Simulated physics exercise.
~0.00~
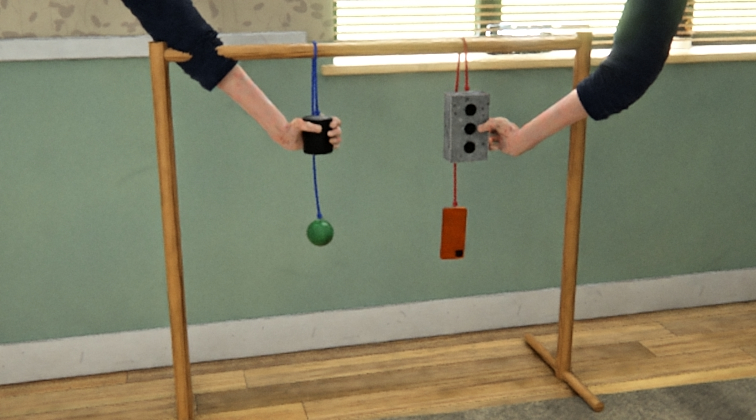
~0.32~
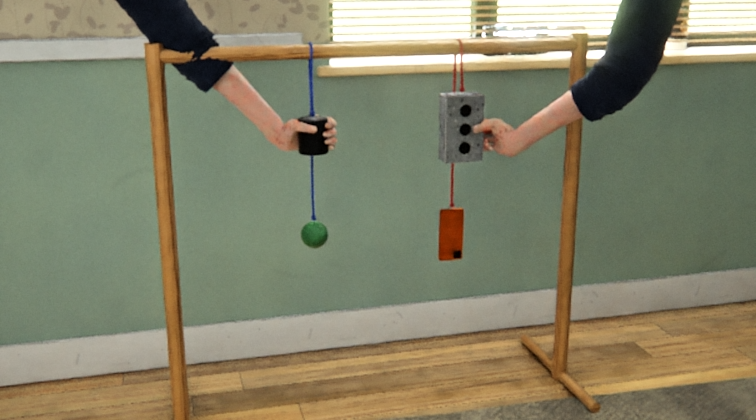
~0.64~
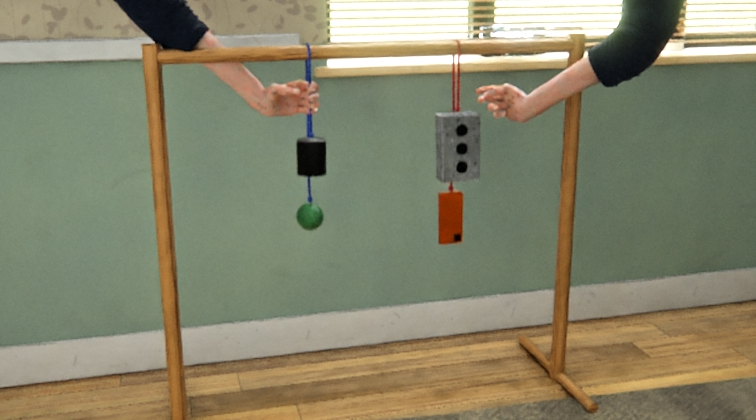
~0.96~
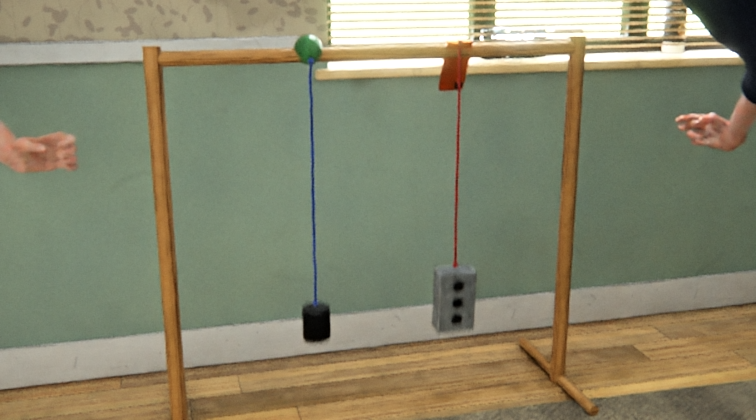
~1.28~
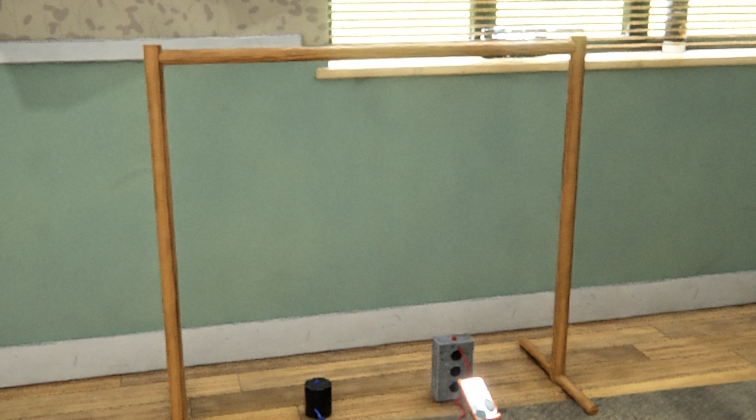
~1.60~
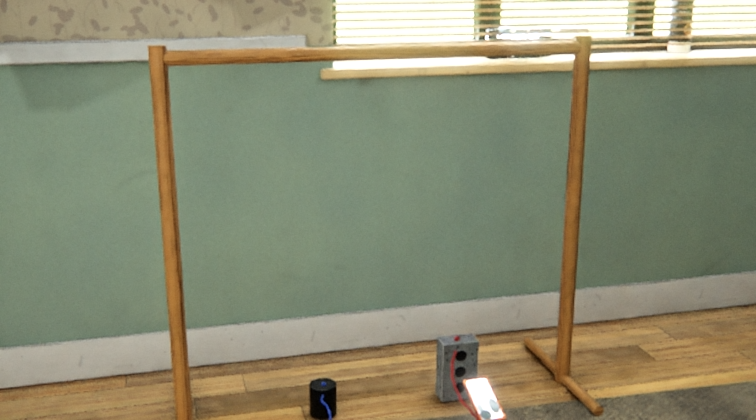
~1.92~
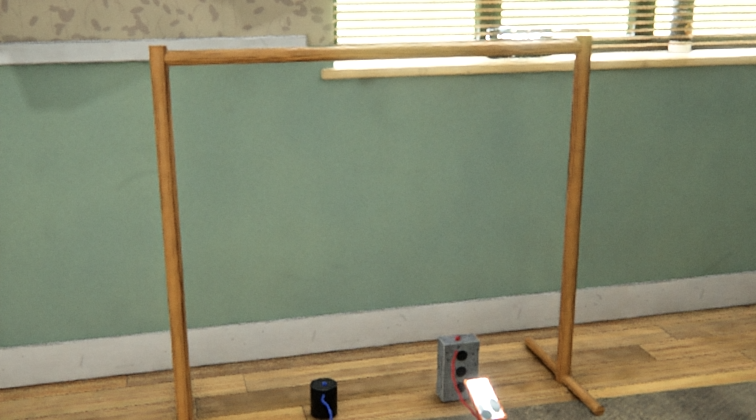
In a green-walled room, two hands released a black cylinder and a grey block strung over a wooden rail with a green ball and an orange phone; the cylinder and block dropped, the ball and phone rose, and the cylinder, block and phone ended on the floor.
